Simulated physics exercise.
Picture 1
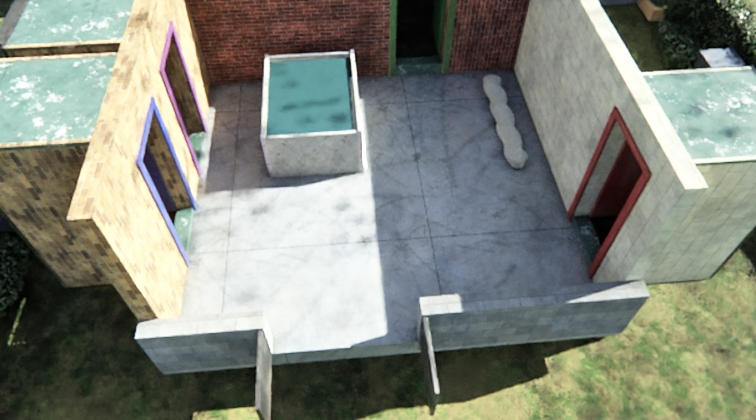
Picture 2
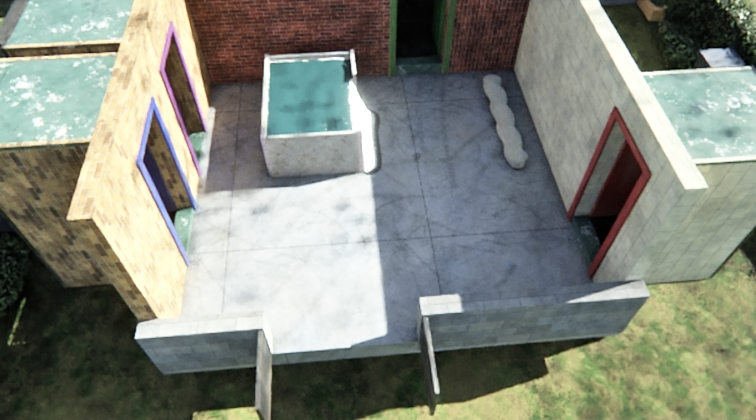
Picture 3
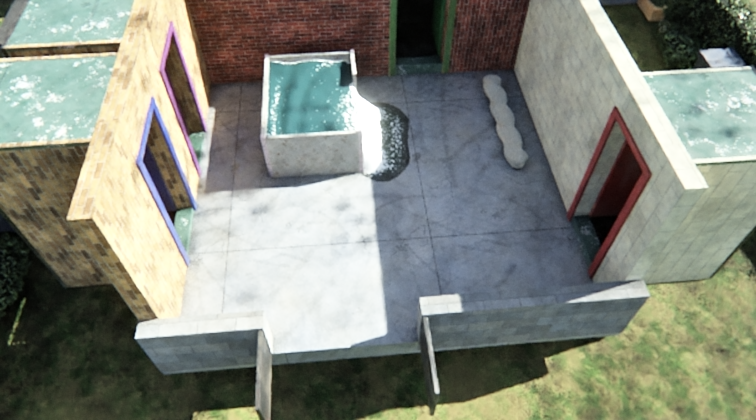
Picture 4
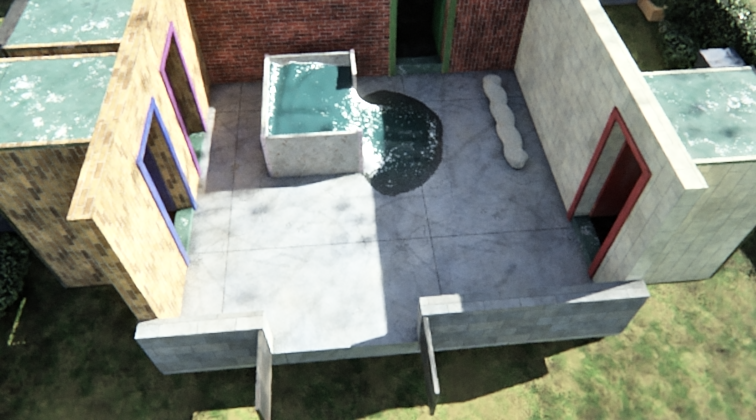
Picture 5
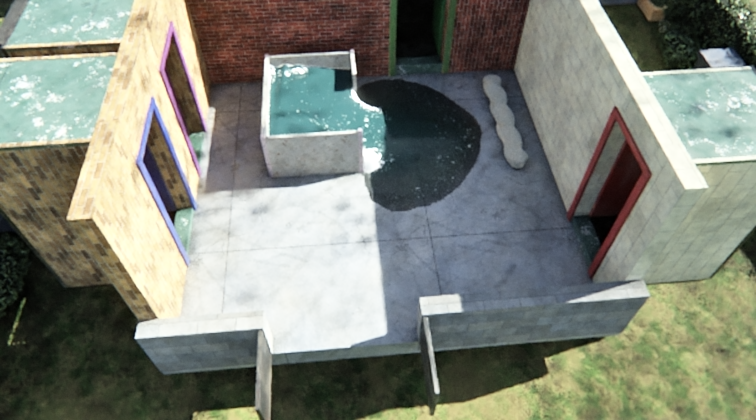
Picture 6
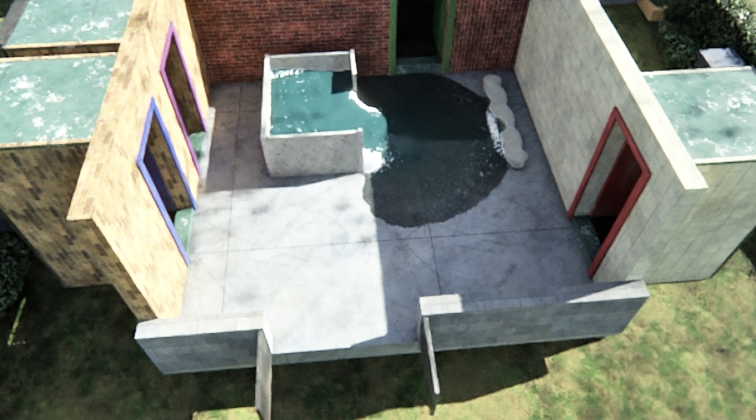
At the start, a square tank of still water stands near the brick wall of a paved court. Then water pours through a gap in its right side, foaming onto the paving, and the dark pool widens rightward and toward the near end until it reaches the pale, lobed block.
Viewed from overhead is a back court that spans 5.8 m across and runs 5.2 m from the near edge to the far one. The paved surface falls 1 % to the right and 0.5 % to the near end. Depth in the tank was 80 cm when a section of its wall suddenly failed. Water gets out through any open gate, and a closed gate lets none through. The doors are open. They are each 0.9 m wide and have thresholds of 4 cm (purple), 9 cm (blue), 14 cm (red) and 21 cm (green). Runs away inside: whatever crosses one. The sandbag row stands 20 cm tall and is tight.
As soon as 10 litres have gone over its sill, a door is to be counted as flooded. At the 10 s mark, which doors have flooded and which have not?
The purple door has flooded; the blue door has not; the red door has flooded; the green door has not.
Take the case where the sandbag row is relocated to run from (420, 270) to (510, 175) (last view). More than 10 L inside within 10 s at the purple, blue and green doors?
Moved that way: Purple holds, blue holds, green holds.
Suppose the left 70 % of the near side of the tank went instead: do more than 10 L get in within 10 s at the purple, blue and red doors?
So purple stays lower, blue tops it, red stays lower.
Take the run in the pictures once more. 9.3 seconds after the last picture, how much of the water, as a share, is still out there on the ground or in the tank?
Roughly 88 percent.
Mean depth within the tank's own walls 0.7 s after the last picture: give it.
Depth, averaged: Around 37 centimetres.
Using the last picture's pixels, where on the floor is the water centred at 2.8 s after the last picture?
I'd put it close to (442, 164).
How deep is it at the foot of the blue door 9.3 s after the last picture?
About 6.5 cm.
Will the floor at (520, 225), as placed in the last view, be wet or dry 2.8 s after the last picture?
Soaked.
Then, 0.7 s after the last picture water covers 40 % of the floor and is deepest (34 cm) near (365, 151); purple door not reached, blue door not reached, red door 7 cm at the sill, 0 L in, green door 8 cm at the sill, 0 L in.
Then, 1.5 s after the last picture water covers 45 % of the floor and is deepest (54 cm) near (593, 311); purple door not reached, blue door not reached, red door 21 cm at the sill, 8 L in, green door 5 cm at the sill, 0 L in.
Then, 2.8 s after the last picture water covers 55 % of the floor and is deepest (30 cm) near (567, 313); purple door not reached, blue door not reached, red door 17 cm at the sill, 26 L in, green door 12 cm at the sill, 0 L in.
Then, 5.3 s after the last picture water covers 90 % of the floor and is deepest (17 cm) near (566, 235); purple door 5 cm at the sill, 0 L in, blue door 8 cm at the sill, 0 L in, red door 16 cm at the sill, 48 L in, green door 7 cm at the sill, 0 L in.
Then, 9.3 s after the last picture water covers 95 % of the floor and is deepest (10 cm) near (593, 311); purple door 8 cm at the sill, 26 L in, blue door 7 cm at the sill, 1 L in, red door 9 cm at the sill, 52 L in, green door 5 cm at the sill, 0 L in.
